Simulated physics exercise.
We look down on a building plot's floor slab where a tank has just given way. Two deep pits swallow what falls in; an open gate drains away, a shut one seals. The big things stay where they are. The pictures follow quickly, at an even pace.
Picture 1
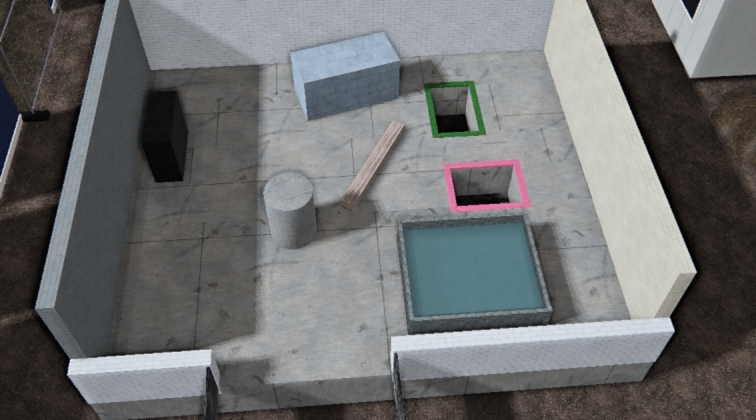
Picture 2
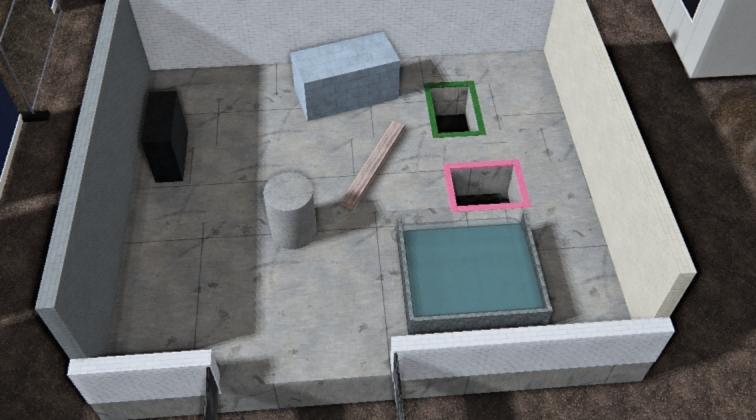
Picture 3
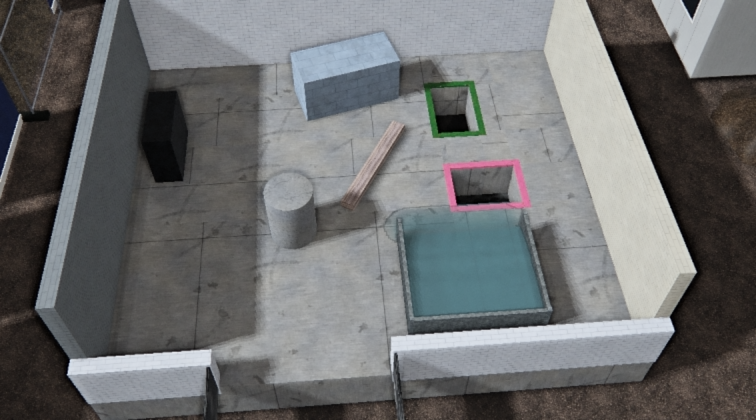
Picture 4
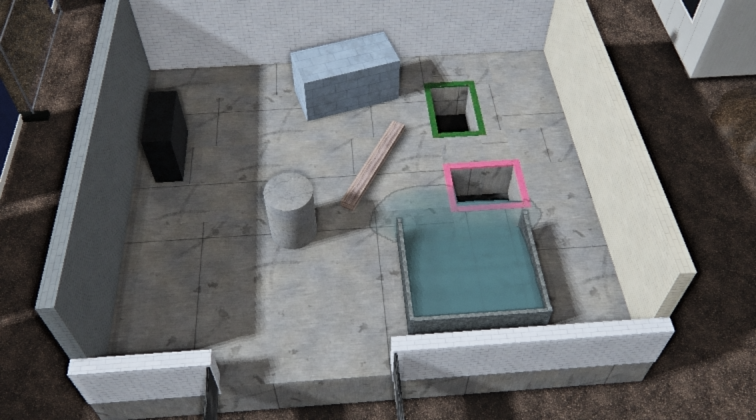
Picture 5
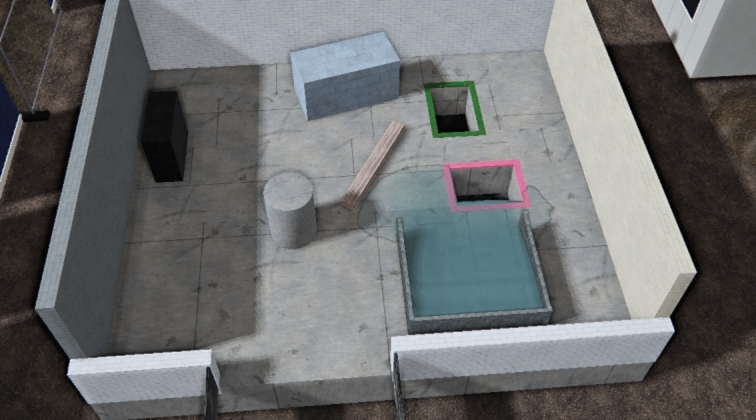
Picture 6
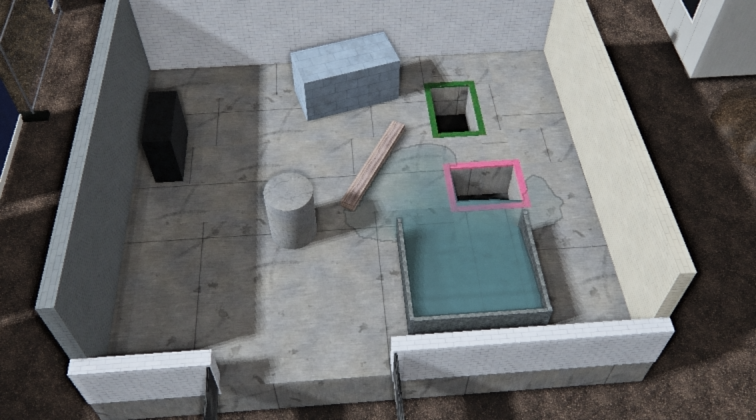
A walled building plot with a grey floor slab is seen from high above, from a fixed viewpoint. A water tank sits at the lower right below pink-edged and green-edged pits, with a pale blue block at the back, a wooden plank and grey cylinder near the middle, and a black box at left. The water lies still, then pours out over the tank's far side and spreads thinly around the pink-edged pit and towards the plank.
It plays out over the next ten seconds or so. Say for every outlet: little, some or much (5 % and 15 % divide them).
In the end: The gate takes under 5 %; the green pit takes over 15 %; the pink pit takes over 15 %.
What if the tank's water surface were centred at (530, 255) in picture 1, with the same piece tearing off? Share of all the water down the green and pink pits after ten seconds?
Parts in a hundred: Green 14, pink 60.
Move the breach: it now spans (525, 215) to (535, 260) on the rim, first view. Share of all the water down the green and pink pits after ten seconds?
In per cent: Green 14, pink 6.
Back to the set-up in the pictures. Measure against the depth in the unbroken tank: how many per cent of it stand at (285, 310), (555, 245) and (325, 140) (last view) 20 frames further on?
In that order: 0, 0 and 0 per cent.
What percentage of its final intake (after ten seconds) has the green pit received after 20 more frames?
Close to 60 %.
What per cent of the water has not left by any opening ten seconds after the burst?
Roughly 28 per cent.
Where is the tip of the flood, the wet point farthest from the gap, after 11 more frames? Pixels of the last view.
Roughly at (377, 61).
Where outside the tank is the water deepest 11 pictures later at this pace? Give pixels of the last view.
Roughly at (390, 165).
A moment on, water covers 15 % of the floor; the gate 0 %, the green pit 1 %, the pink pit 16 %.
Next, water covers 15 % of the floor; the gate 0 %, the green pit 5 %, the pink pit 28 %.
Then, water covers 20 % of the floor; the gate 0 %, the green pit 12 %, the pink pit 38 %.
Later, water covers 25 % of the floor; the gate 0 %, the green pit 18 %, the pink pit 44 %.
In the end, water covers 25 % of the floor; the gate 1 %, the green pit 21 %, the pink pit 49 %.
